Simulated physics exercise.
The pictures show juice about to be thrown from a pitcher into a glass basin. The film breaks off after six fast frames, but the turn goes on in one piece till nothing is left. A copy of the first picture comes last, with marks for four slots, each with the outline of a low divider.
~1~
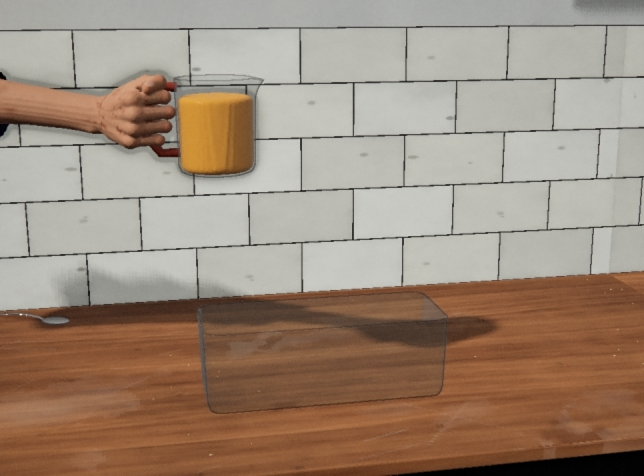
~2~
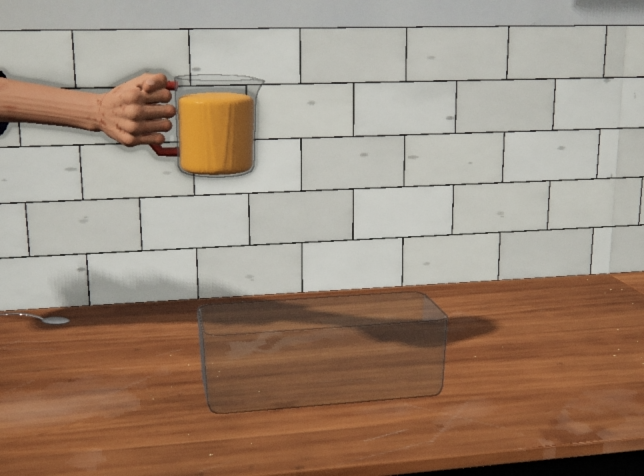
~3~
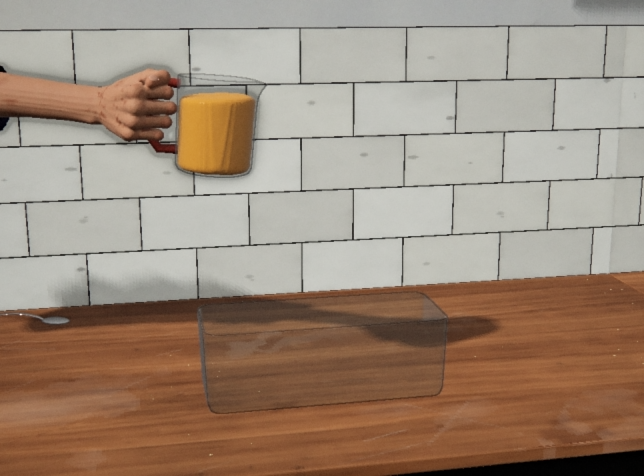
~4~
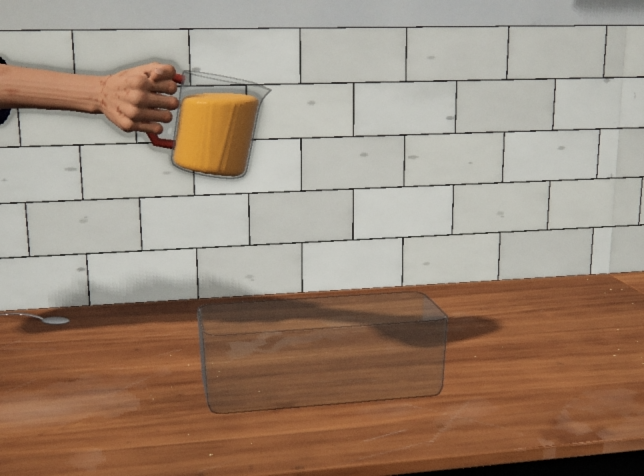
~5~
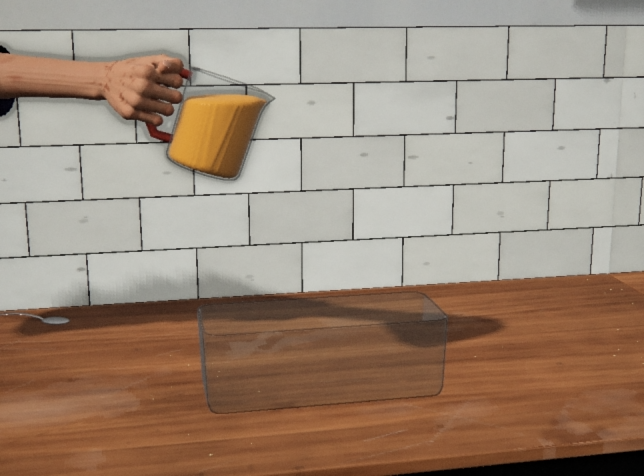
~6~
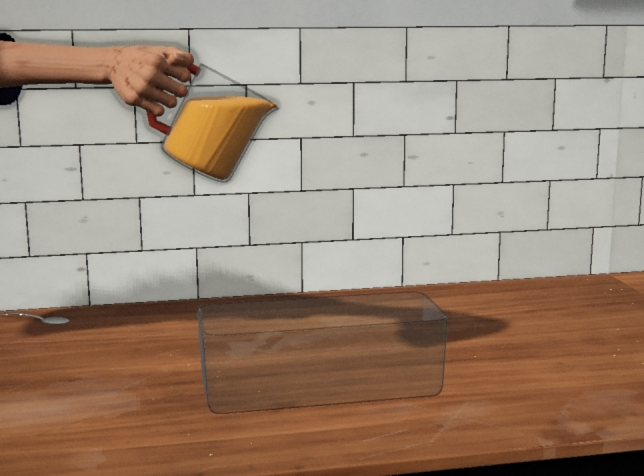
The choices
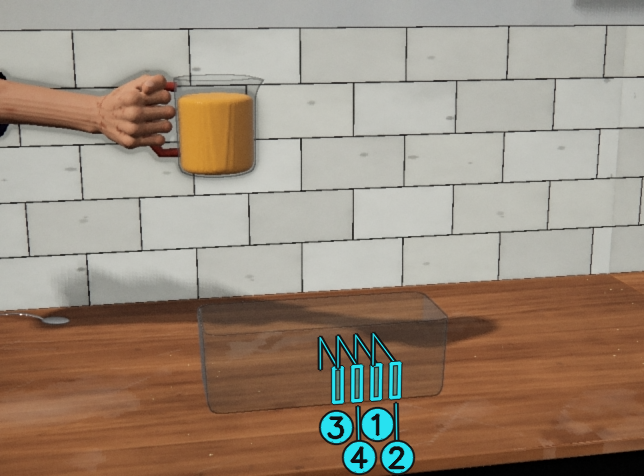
A hand held a clear pitcher of orange juice upright above a glass basin on a wooden counter, then gradually tilted it to the right until the juice reached the lip.
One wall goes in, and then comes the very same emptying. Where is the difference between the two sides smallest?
4 beats the others.
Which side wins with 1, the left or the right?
More ends on the left.
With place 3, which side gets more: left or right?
The right side.
On the marked copy, 1 at (377, 405); 2 at (396, 403); 3 at (338, 408); 4 at (357, 406).
With 1, about 88 % ends left of the wall and 6 % right of it; 6 % is lost outside.
With 2, about 91 % ends left of the wall and 5 % right of it; 5 % is lost outside.
With 3, about 10 % ends left of the wall and 86 % right of it; 3 % is lost outside.
With 4, about 42 % ends left of the wall and 55 % right of it; 3 % is lost outside.
